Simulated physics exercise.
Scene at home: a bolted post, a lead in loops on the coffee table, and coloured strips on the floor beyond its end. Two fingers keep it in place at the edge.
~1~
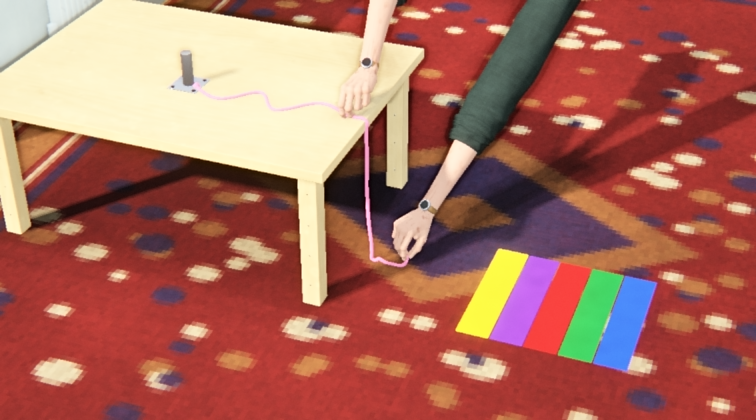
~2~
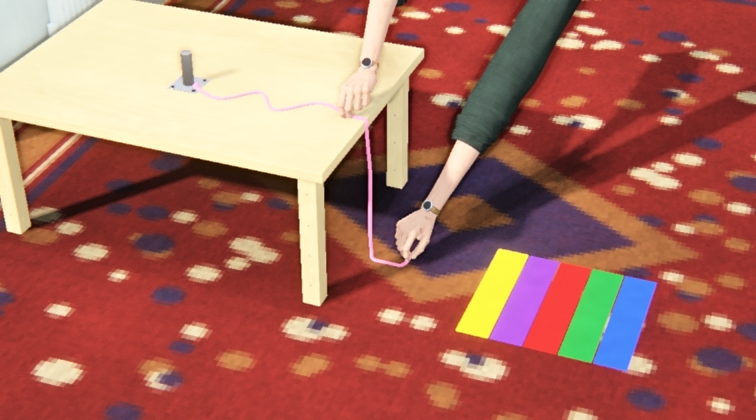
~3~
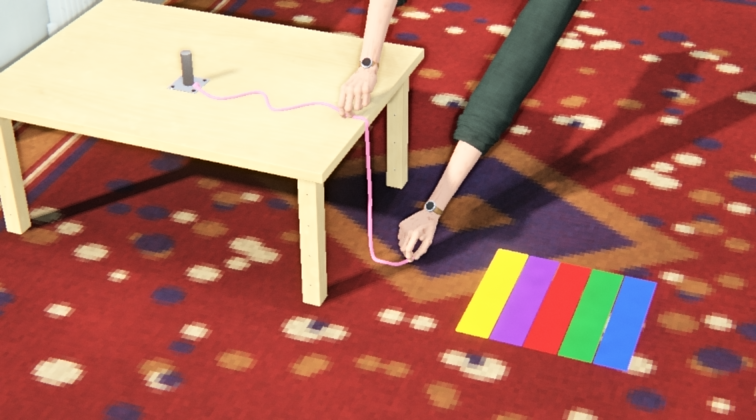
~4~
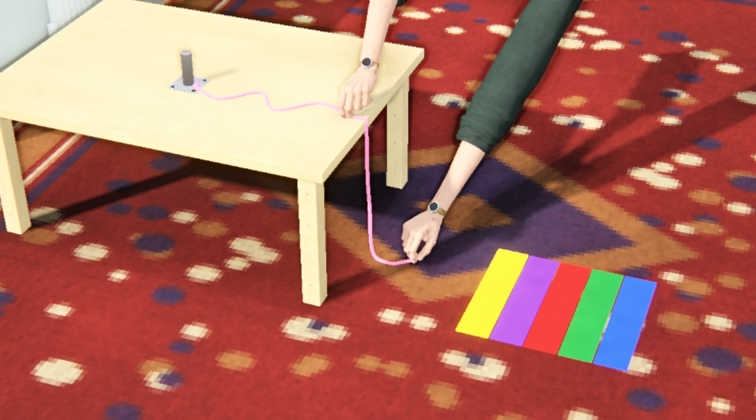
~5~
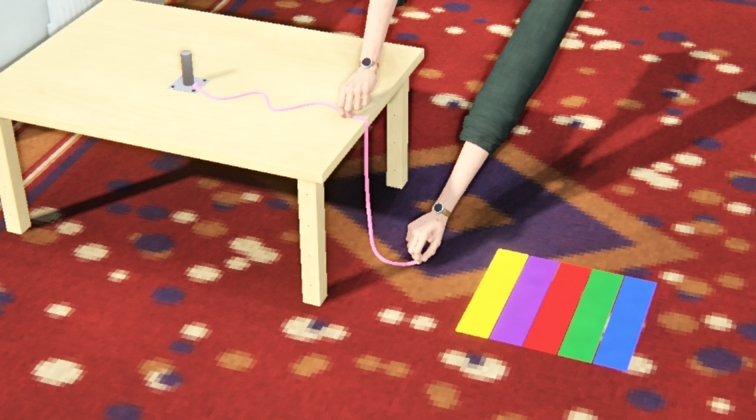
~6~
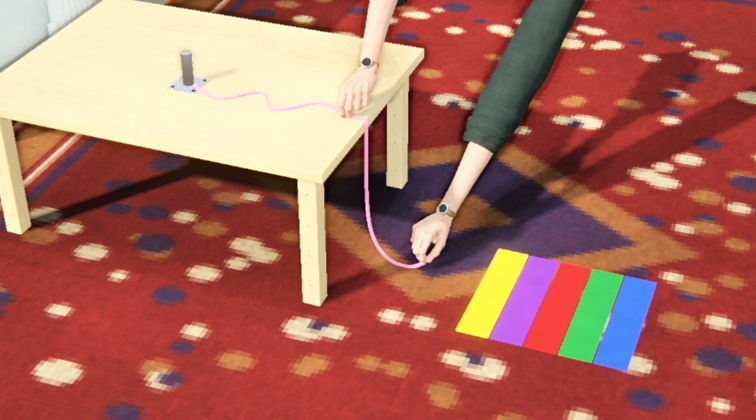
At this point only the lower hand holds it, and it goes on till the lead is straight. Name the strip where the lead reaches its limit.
Red.
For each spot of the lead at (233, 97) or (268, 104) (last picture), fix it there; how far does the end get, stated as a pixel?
It would be somewhere around (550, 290) the first time and (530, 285) the second.
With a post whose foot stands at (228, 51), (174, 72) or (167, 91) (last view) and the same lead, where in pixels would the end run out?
Going by the last picture, roughly (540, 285), (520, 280) and (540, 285).
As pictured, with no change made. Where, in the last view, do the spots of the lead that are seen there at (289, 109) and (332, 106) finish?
The first finishes about (321, 111) and the second about (363, 120).
Soon after, end near (488, 275); over yellow.
After that, end near (532, 284); over purple.
At the stop, end near (560, 290); over red. It gets as far as the red strip.
